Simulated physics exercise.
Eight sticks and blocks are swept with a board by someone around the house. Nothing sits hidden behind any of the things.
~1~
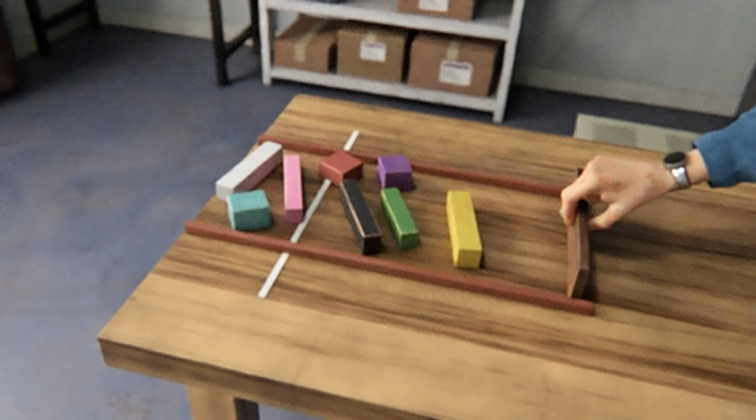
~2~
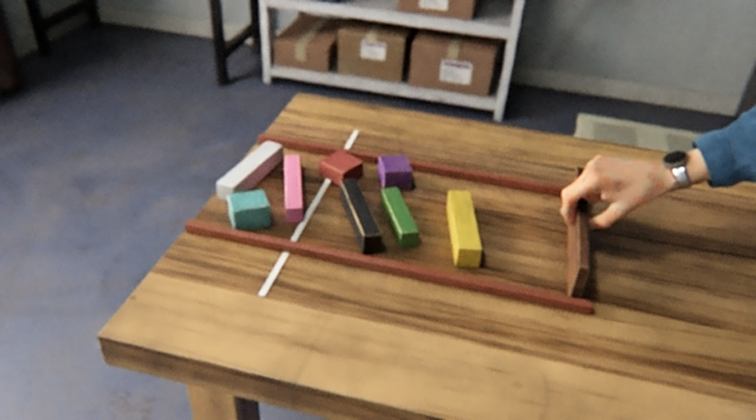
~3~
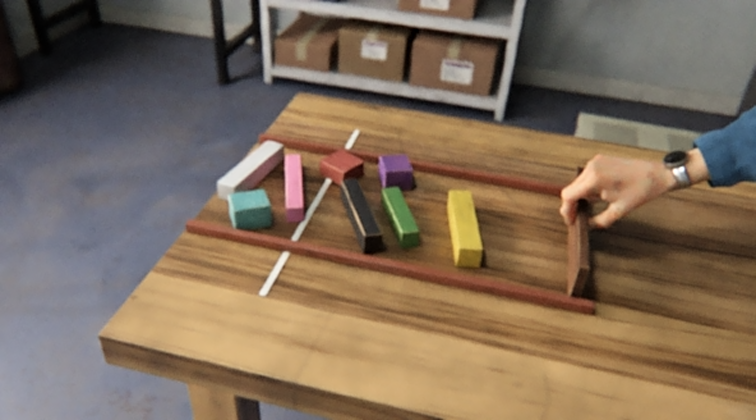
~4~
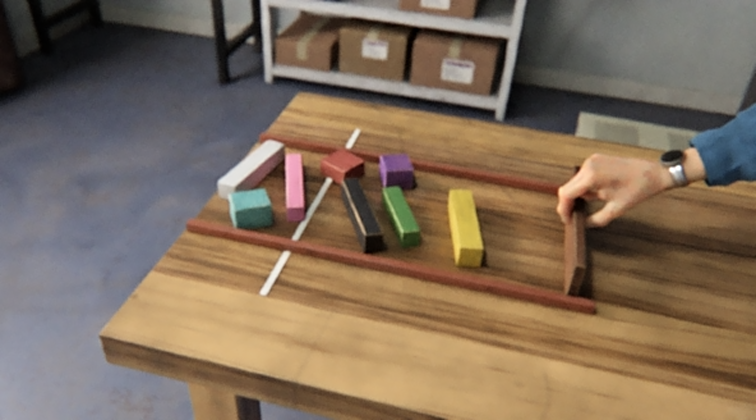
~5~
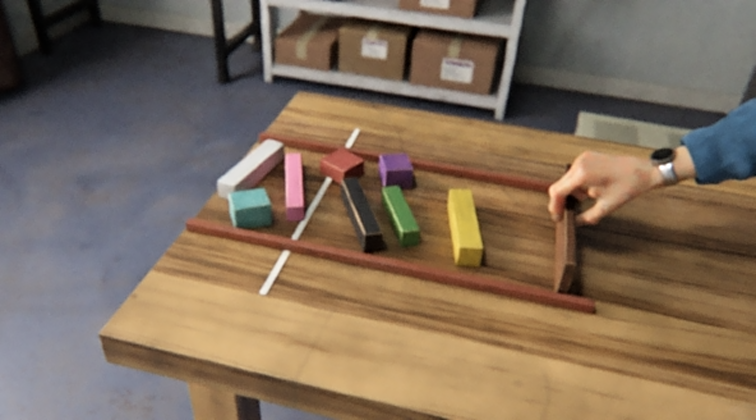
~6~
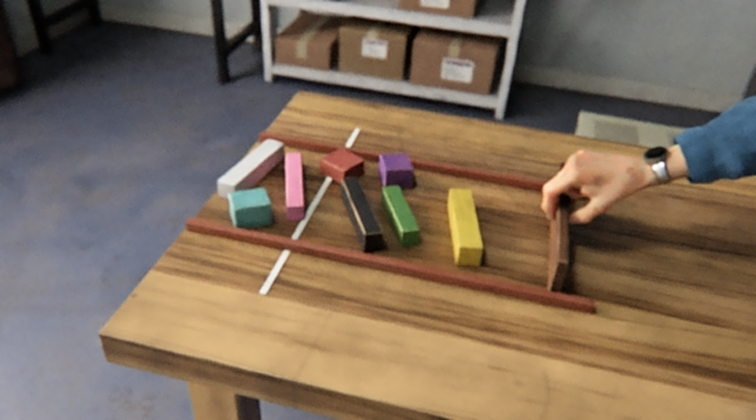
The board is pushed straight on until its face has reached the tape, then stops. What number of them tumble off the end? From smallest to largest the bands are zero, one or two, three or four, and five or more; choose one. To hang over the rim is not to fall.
The right band is zero.
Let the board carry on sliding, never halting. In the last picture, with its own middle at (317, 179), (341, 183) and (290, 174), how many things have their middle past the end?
The counts are 0, 0 and 3, in that order.
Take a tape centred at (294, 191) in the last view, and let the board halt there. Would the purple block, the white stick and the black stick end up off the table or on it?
Well, the purple block stays where it is, the white stick comes off, and the black stick? It stays where it is.
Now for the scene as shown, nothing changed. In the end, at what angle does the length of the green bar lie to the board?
About 0° out of line.
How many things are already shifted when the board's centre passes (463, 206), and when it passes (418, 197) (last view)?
Counts: 1 and 3.
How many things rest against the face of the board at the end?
2 end up touching it.
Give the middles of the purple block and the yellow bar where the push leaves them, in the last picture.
About (323, 156), and about (304, 195).
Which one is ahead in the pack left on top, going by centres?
It's the white stick that ends up nearest.
Soon after, none off yet; white stick at rest near (253, 169); turquoise block at rest near (250, 208); pink stick at rest near (295, 185).
After that, none off yet; white stick at rest near (253, 169); turquoise block moving near (244, 209); pink stick displaced a little near (283, 183).
In the end, the number that fall off is zero.
